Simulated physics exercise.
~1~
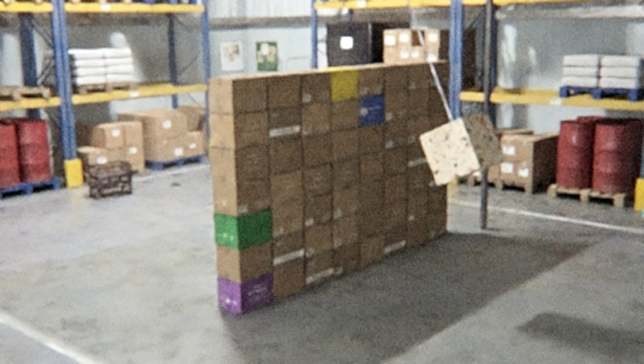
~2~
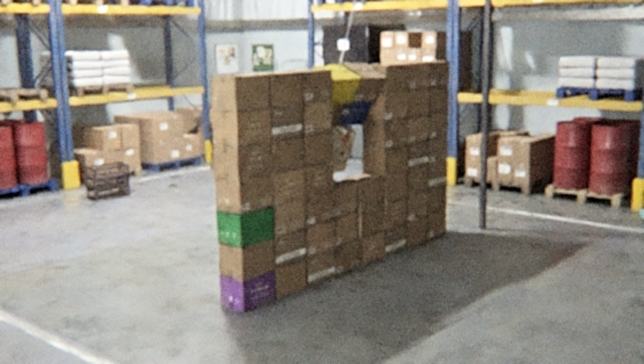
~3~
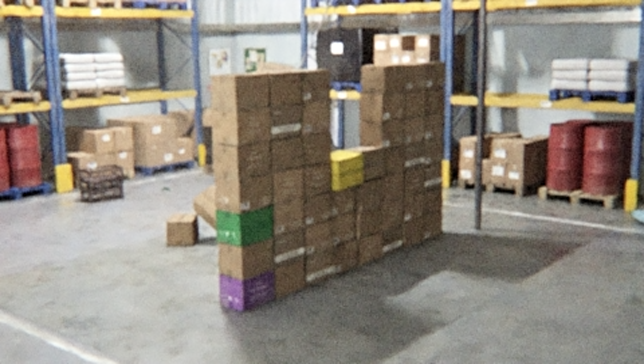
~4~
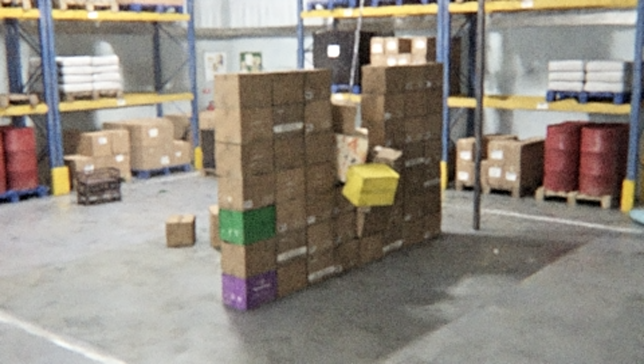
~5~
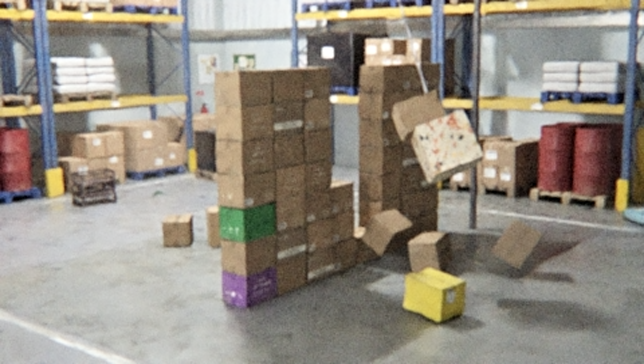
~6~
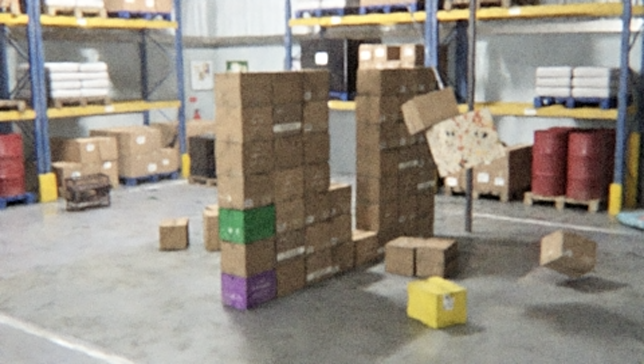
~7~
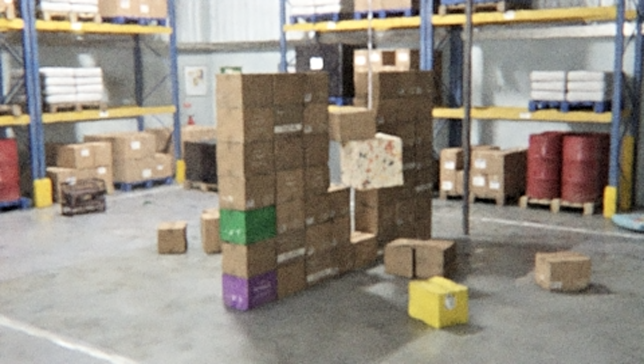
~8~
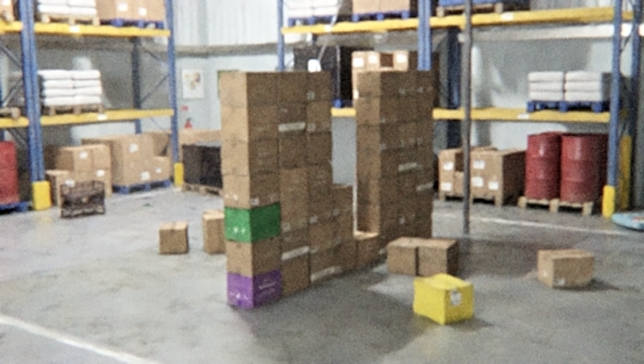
To begin with, a wall of stacked brown cartons stands in a storeroom, with a pale, speckled block hanging on a line near its right side. The block swings left into the upper middle, knocking the blue carton back out of sight and opening a gap as boxes drop behind. The yellow carton sinks into the gap, then tumbles out in front as the block swings back, landing on the floor with several brown cartons. The block swings through the gap again and disappears behind the wall. A deep notch remains, while the green and purple cartons stay in place at the left end.
